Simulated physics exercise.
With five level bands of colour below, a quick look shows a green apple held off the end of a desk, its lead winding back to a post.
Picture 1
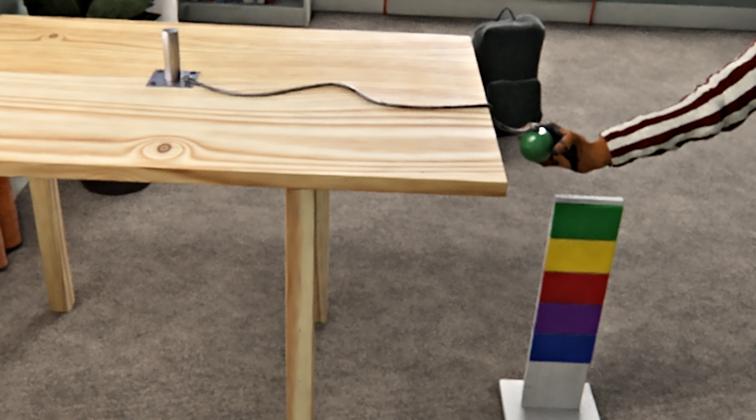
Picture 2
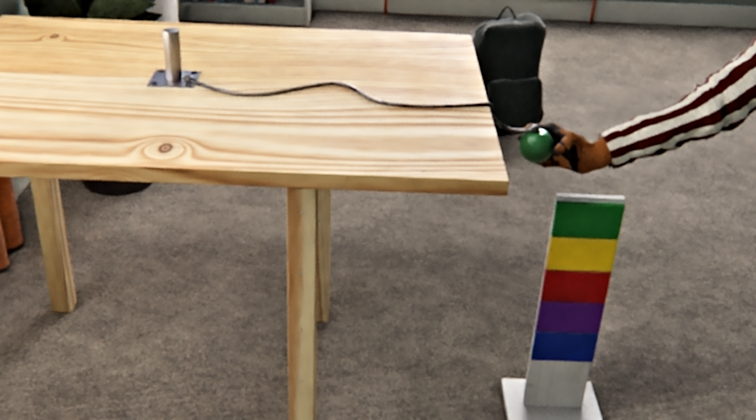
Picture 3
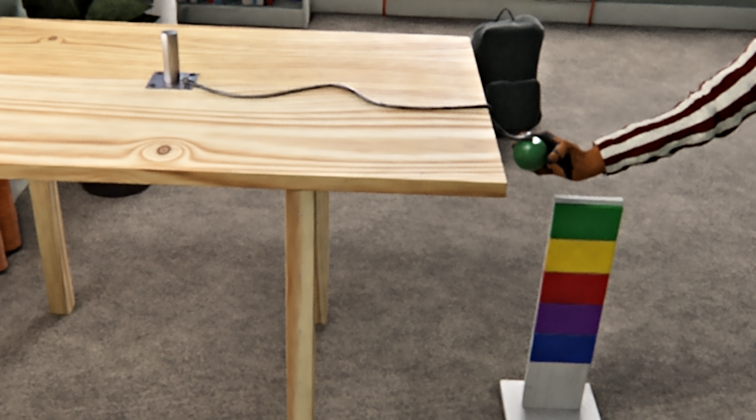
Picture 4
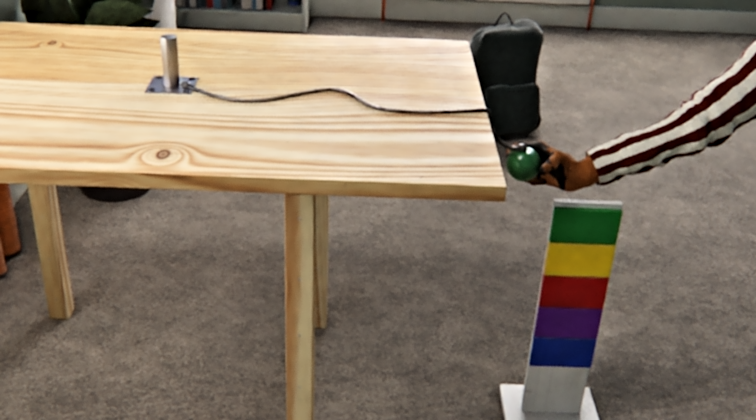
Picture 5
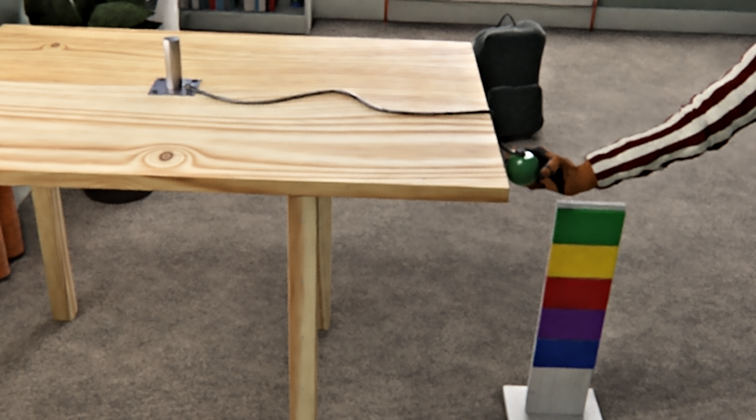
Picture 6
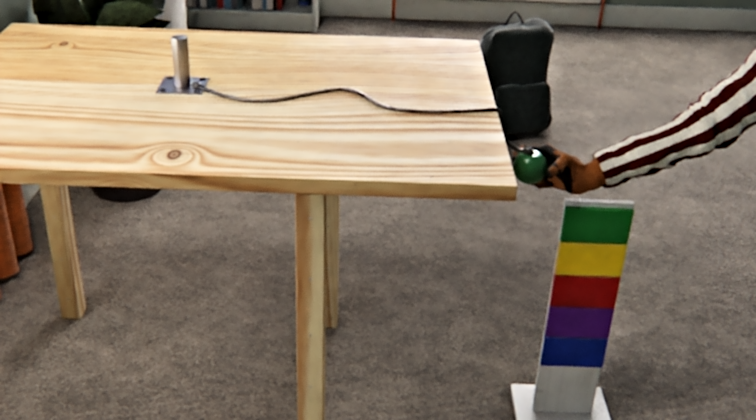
At the start, a hand in a striped sleeve holds a round green object just off the right end of a wooden desk, above a colour-banded stand, with a dark cord winding back to a metal post. The hand lowers slightly and edges left toward the desk, then stays nearly still, still gripping it.
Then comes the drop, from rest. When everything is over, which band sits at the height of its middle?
The green one.
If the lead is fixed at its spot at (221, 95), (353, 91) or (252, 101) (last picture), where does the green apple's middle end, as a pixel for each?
(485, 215), (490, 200), (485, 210).
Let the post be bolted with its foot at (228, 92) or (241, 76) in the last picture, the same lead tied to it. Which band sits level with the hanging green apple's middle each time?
First try: Yellow; second try: Yellow.
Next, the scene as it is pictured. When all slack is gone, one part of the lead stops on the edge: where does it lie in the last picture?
It sits at about (459, 111).
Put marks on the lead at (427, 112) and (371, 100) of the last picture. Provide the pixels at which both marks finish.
Around (466, 103); the other one around (402, 99).
Soon after, apple near (522, 212); level with green.
After that, apple near (475, 217); level with green.
And then, apple near (496, 217); level with green.
In the end, apple near (483, 216); level with green. The lead holds its middle at green.
